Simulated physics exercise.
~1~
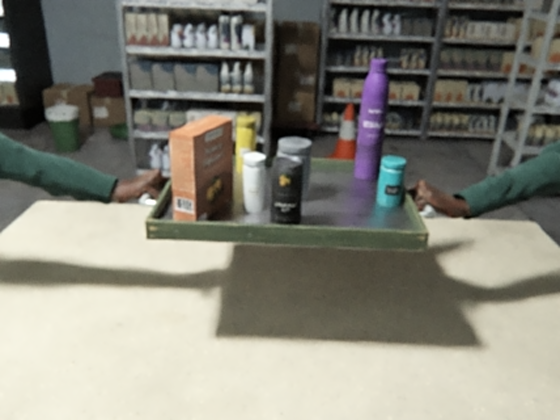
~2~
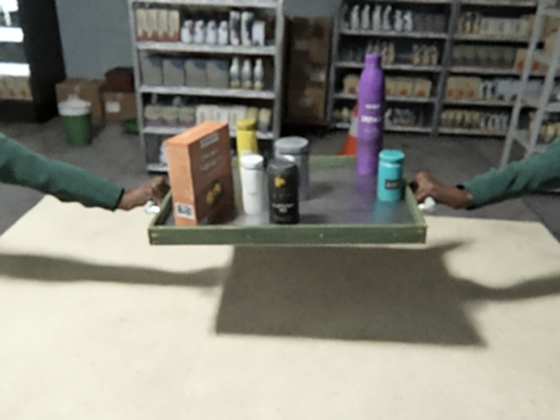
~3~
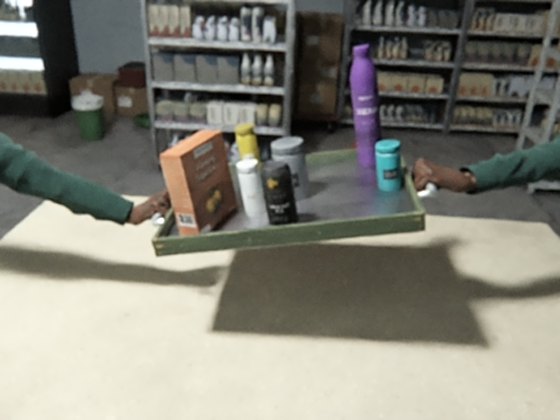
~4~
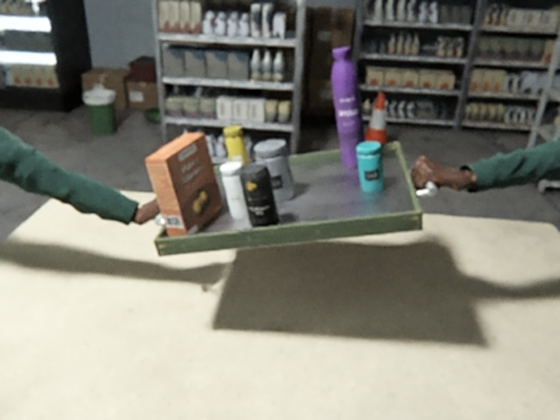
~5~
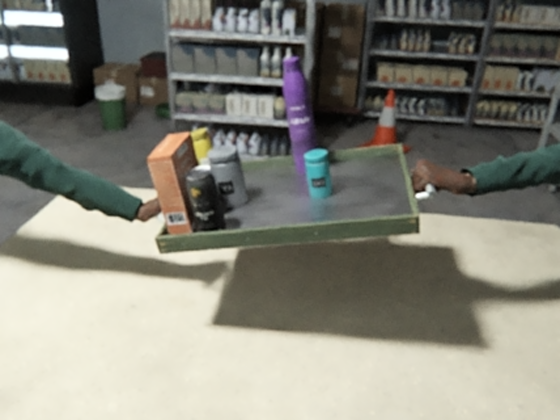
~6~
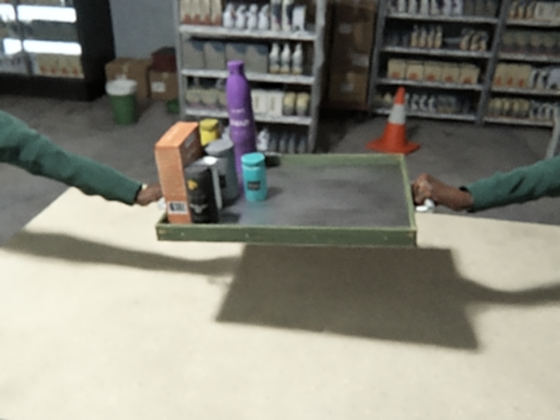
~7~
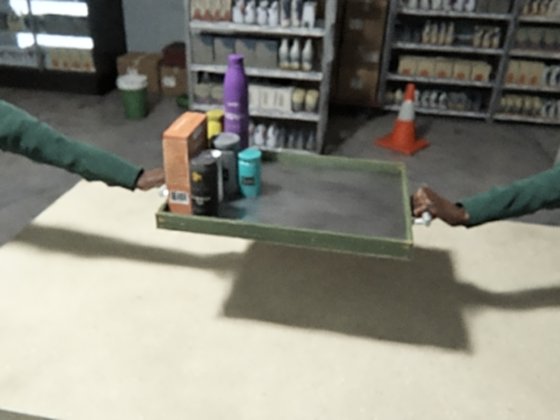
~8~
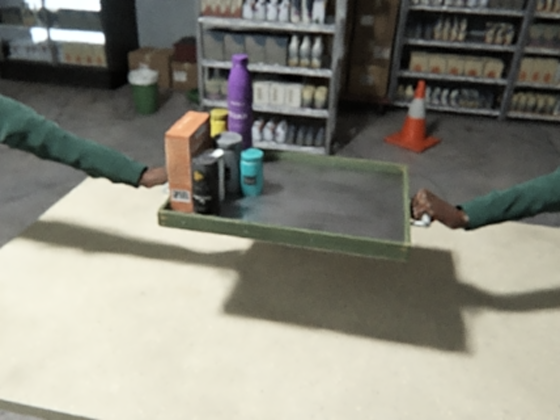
At first, two hands hold a green-rimmed tray level above a pale table, with an orange packet, a purple bottle, and several shakers, jars and cans standing on it. The tray then tips down towards the left, and the items lean with it. The purple bottle and turquoise shaker slide a long way left, while the grey jar, black can and yellow shaker shift towards the orange packet. The tray comes back towards level as the view drifts slightly sideways. Finally, the items stand upright, bunched at the left end, leaving the right side empty.
